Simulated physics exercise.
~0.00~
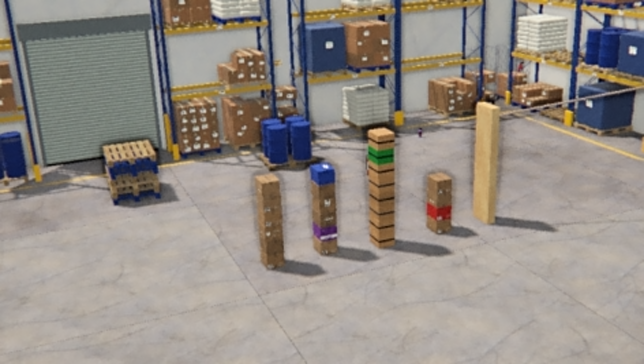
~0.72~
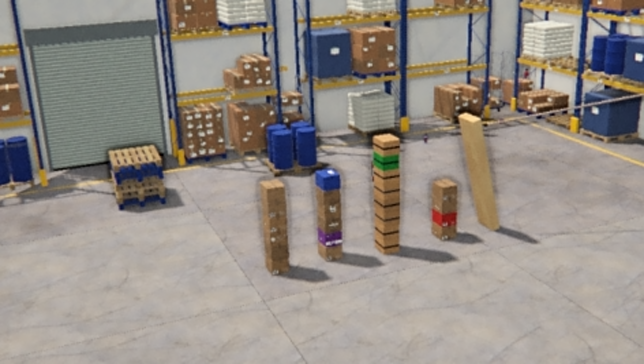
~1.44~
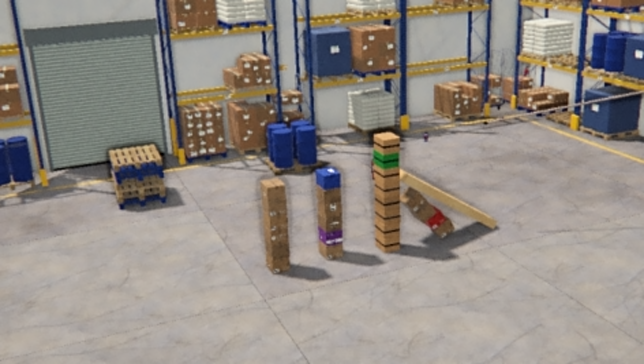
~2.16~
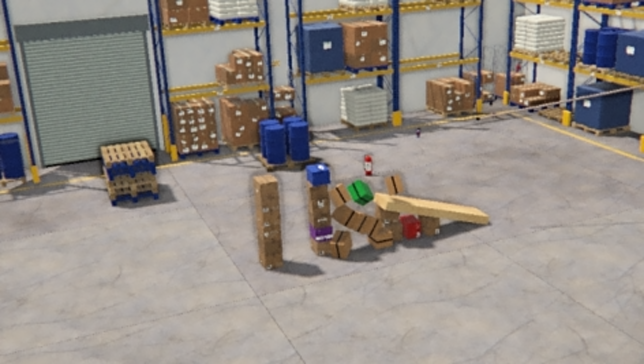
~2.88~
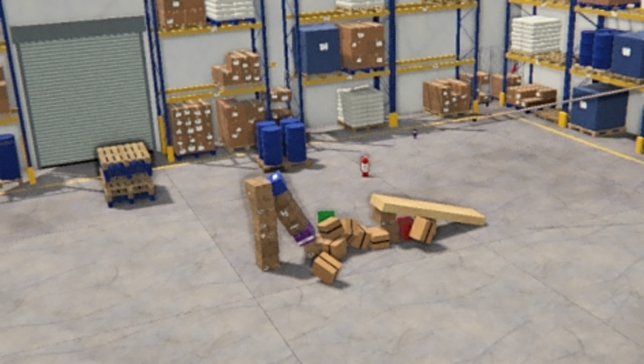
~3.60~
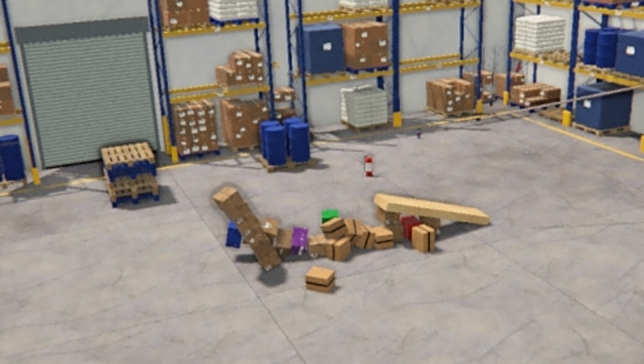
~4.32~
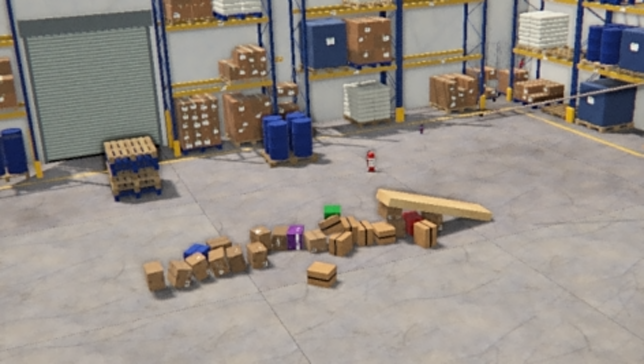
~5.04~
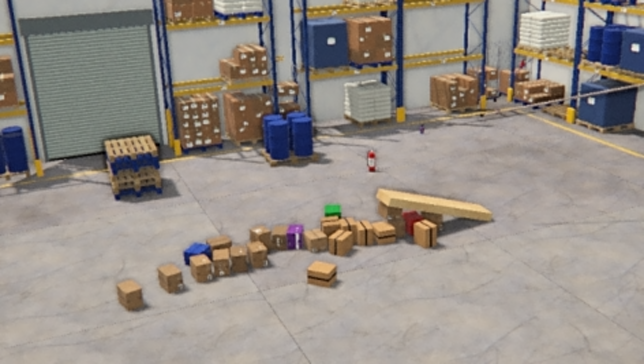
Wooden board toppling left into columns of stacked cartons, knocking them down in turn and leaving boxes strewn across a warehouse floor.
